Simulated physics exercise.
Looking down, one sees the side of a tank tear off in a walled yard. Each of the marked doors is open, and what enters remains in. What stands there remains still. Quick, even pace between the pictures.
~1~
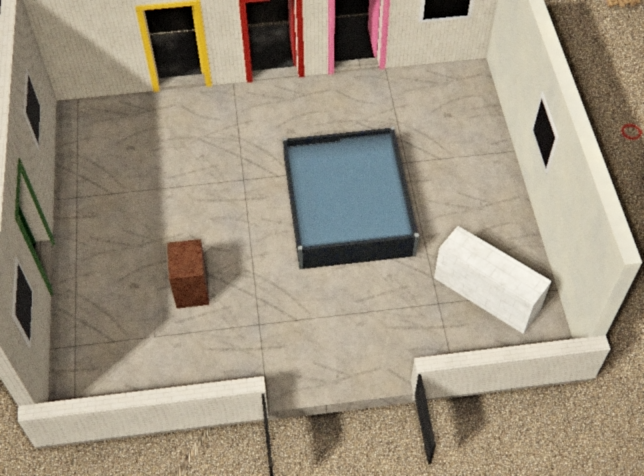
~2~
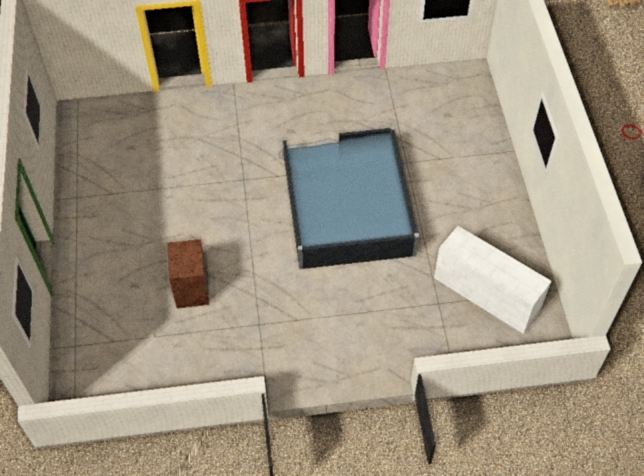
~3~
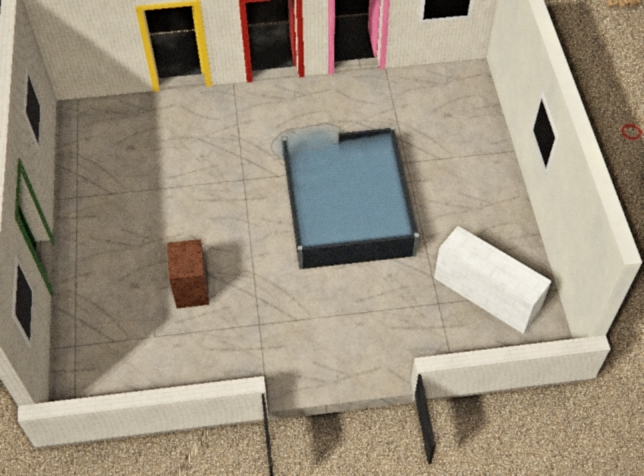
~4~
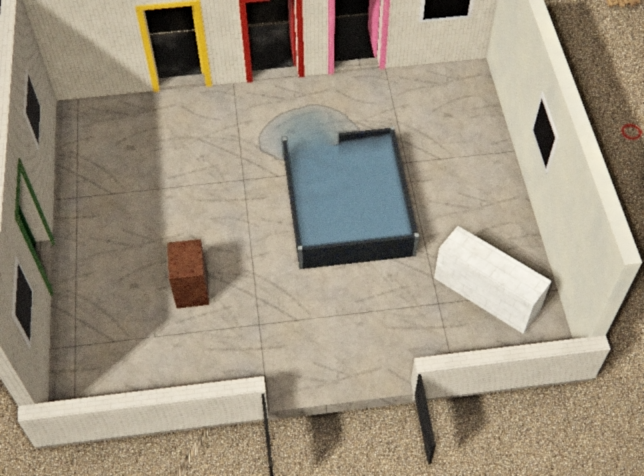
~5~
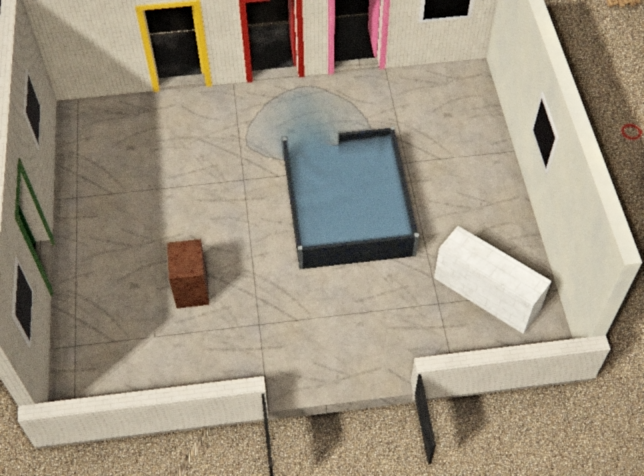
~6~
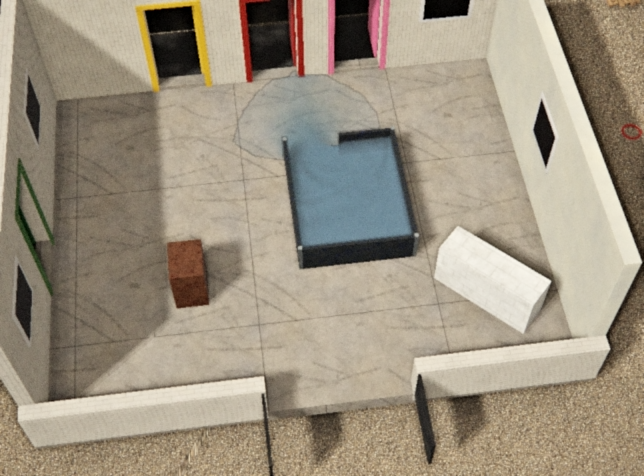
Blue water tank in a walled yard losing part of its far side, with water spreading across the paving toward the doorways.
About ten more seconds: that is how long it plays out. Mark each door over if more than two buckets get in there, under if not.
Green door - under; red door - over; yellow door - under; pink door - over.
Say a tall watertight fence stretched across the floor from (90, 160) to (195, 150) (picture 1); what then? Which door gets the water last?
I say the green one.
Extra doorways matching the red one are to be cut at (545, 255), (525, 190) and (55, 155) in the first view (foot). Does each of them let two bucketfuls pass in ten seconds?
In order, the new doors go: Undershoots, undershoots, overshoots.
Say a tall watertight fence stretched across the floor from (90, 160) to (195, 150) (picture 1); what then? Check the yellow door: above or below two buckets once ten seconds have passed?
Note: Yellow stays within.
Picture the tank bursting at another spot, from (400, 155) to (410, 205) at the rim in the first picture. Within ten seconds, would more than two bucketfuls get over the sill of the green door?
I'd say the green door stays within the limit.
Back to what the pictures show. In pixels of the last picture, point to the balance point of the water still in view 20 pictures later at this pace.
The spot I would choose is (321, 169).
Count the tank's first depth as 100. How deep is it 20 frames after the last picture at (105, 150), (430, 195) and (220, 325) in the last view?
I'd say around 4 per cent, then 0 per cent, then 0 per cent.
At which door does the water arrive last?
That would be the green-painted one.
A moment on, water covers 10 % of the floor; the green door not reached, the red door over two buckets in, the yellow door not reached, the pink door under two buckets in.
Next, water covers 15 % of the floor; the green door not reached, the red door far over two buckets in, the yellow door wet at the sill, nothing in, the pink door under two buckets in.
Then, water covers 25 % of the floor; the green door not reached, the red door far over two buckets in, the yellow door under two buckets in, the pink door over two buckets in.
Later, water covers 40 % of the floor; the green door wet at the sill, nothing in, the red door far over two buckets in, the yellow door under two buckets in, the pink door over two buckets in.
In the end, water covers 65 % of the floor; the green door wet at the sill, nothing in, the red door far over two buckets in, the yellow door under two buckets in, the pink door over two buckets in.
